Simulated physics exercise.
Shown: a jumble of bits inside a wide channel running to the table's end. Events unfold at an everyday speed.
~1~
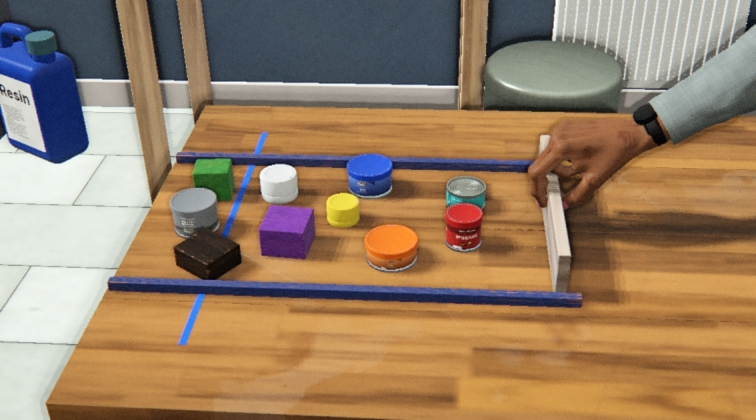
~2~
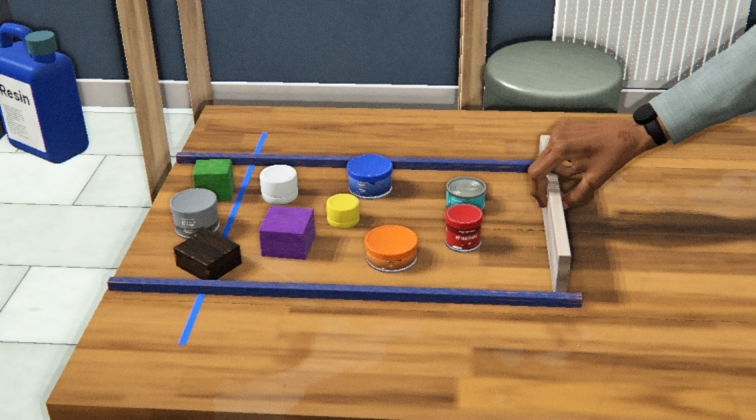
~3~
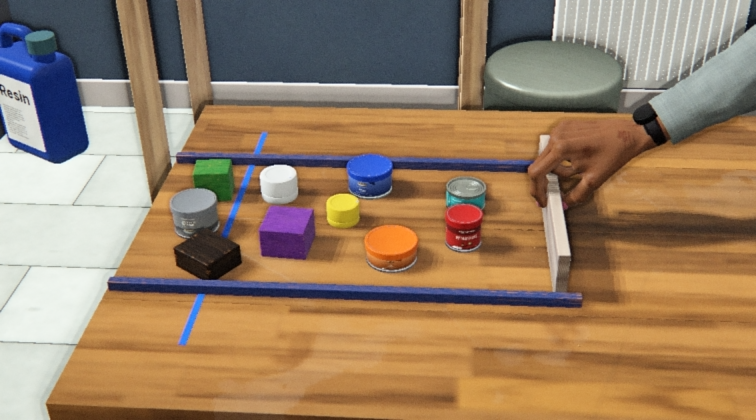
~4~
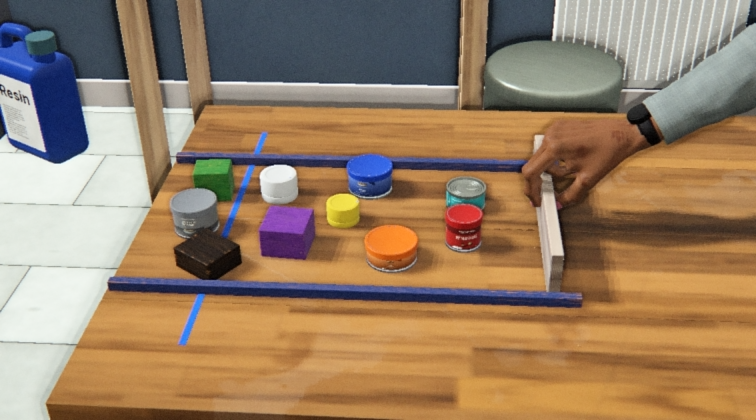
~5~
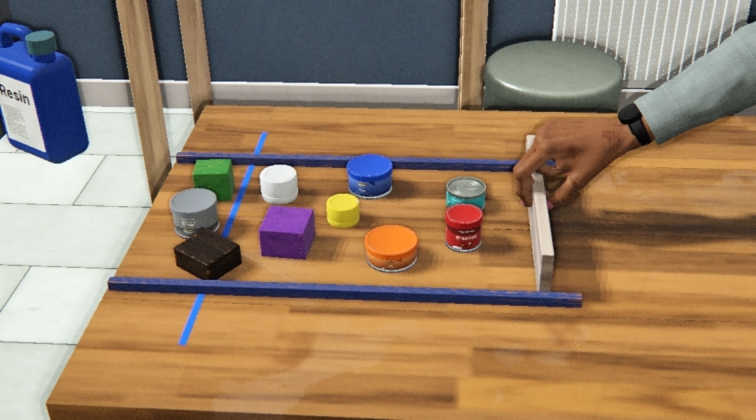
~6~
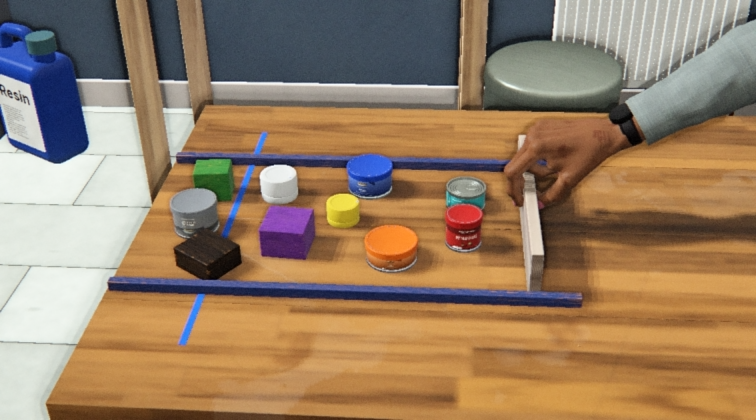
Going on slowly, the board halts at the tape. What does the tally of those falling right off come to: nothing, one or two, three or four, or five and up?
I predict exactly one or two will slip off.
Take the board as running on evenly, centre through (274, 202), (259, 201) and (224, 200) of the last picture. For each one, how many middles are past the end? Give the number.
Per position: 0 / 0 / 2.
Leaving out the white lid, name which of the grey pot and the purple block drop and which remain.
So the grey pot goes off the edge and the purple block is still there.
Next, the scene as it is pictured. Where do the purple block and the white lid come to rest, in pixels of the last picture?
The purple block comes to rest close to (162, 222), while the white lid rests close to (191, 178).
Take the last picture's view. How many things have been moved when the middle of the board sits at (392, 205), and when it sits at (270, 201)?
I get 4 at the one place and 10 at the other.
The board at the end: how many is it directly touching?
Number: 4.
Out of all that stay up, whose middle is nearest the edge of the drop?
The black block.
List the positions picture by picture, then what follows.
In the first picture, grey pot (195, 214); green block (214, 180); black block (208, 255); board (552, 209); tape (231, 220).
In the second picture, green block (214, 180); red pot (464, 228).
In the third picture, black block (208, 256); board (552, 209).
In the fourth picture, grey pot (195, 214); turquoise pot (466, 196).
In the fifth picture, green block (214, 180); purple block (288, 232).
In the sixth picture, grey pot (195, 214); green block (214, 180); black block (208, 256); board (529, 209); tape (231, 220).
Soon after, none off yet; grey pot at rest near (195, 214); green block at rest near (214, 180); black block at rest near (208, 256).
At rest, the number that fall off is one or two; fallen, green block and grey pot.
